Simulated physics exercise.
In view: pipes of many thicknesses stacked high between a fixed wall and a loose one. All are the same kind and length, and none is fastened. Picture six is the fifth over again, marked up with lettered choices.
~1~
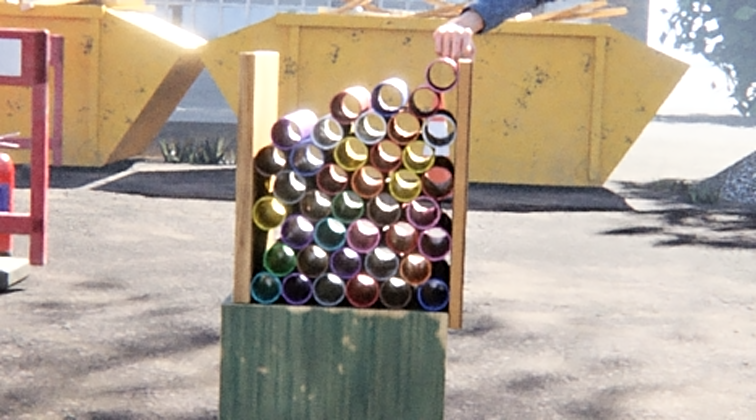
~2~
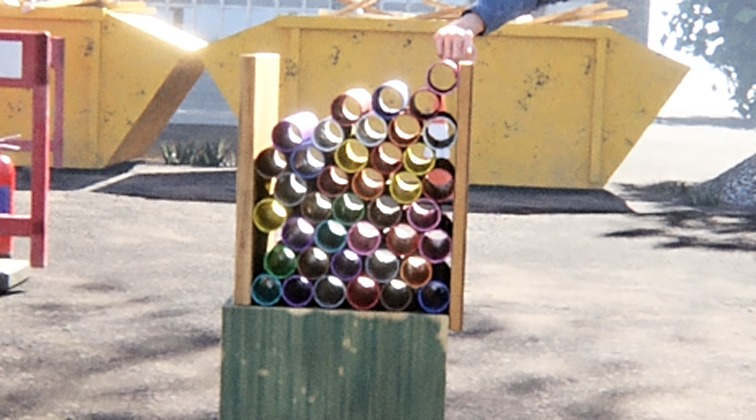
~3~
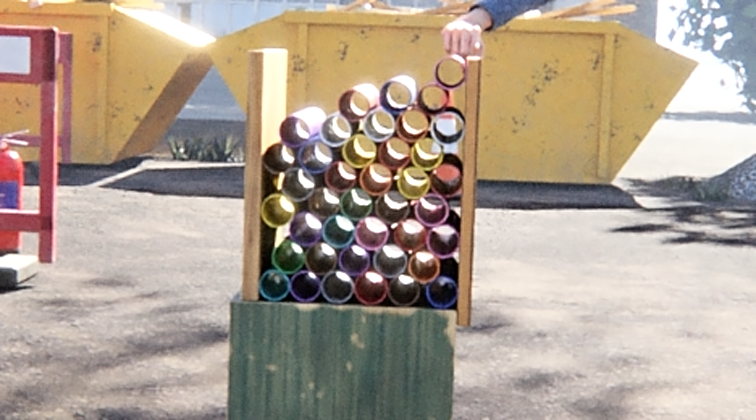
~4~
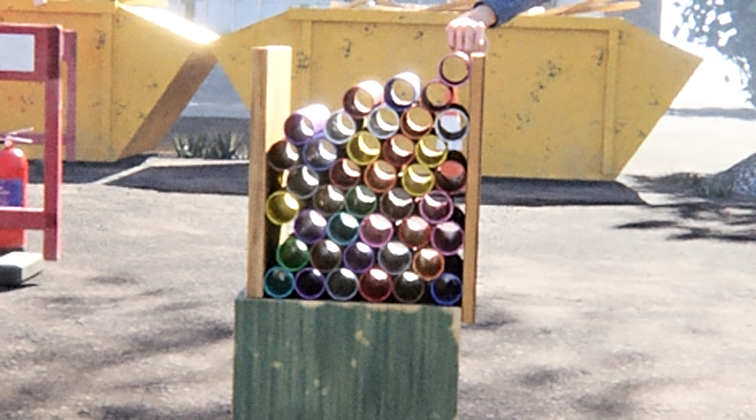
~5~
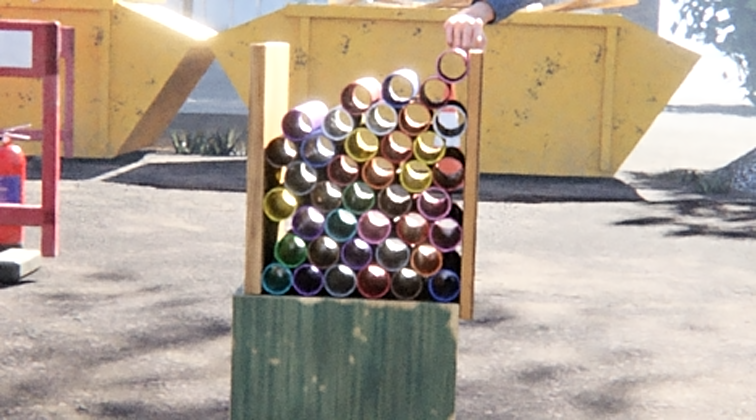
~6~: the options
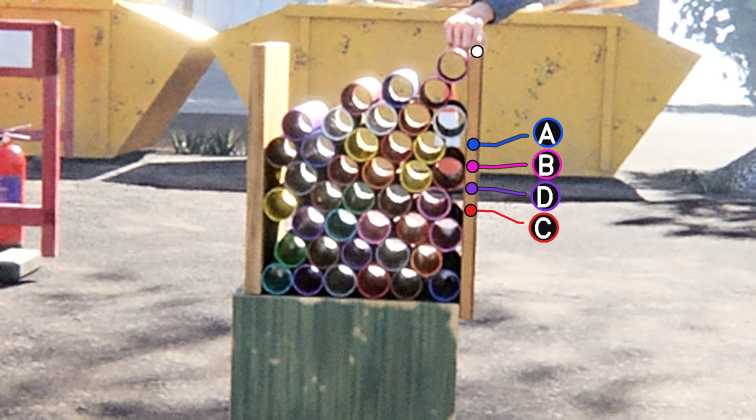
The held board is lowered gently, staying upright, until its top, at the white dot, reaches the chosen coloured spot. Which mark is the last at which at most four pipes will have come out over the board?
The lowest mark that will do is D.
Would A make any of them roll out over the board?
Yes, at A.
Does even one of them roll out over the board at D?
At D: Yes.
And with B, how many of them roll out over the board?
It comes to three.
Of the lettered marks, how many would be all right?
Three of the four.
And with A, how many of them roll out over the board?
With A, one.
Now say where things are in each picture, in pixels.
In the first frame, a red pipe (332, 179); a blue pipe (307, 159); a white pipe (326, 133).
In the second frame, a white pipe (327, 135); side board (461, 187).
In the third frame, a turquoise pipe (275, 285); a blue pipe (442, 292).
In the fourth frame, a red pipe (415, 232); a turquoise pipe (343, 229).
In the fifth frame, a green pipe (359, 198); a red pipe (343, 170); a blue pipe (318, 150).
On the marked copy, A at (473, 144); B at (473, 166); C at (471, 210); D at (472, 189); the white dot at (477, 51).
With D. Early on, top of the board (468, 110).
Further on, top of the board (465, 176).
At the end, top of the board (465, 187), three out over the board.
As for the rest, A one out over the board; B three out over the board; C more than four out over the board.
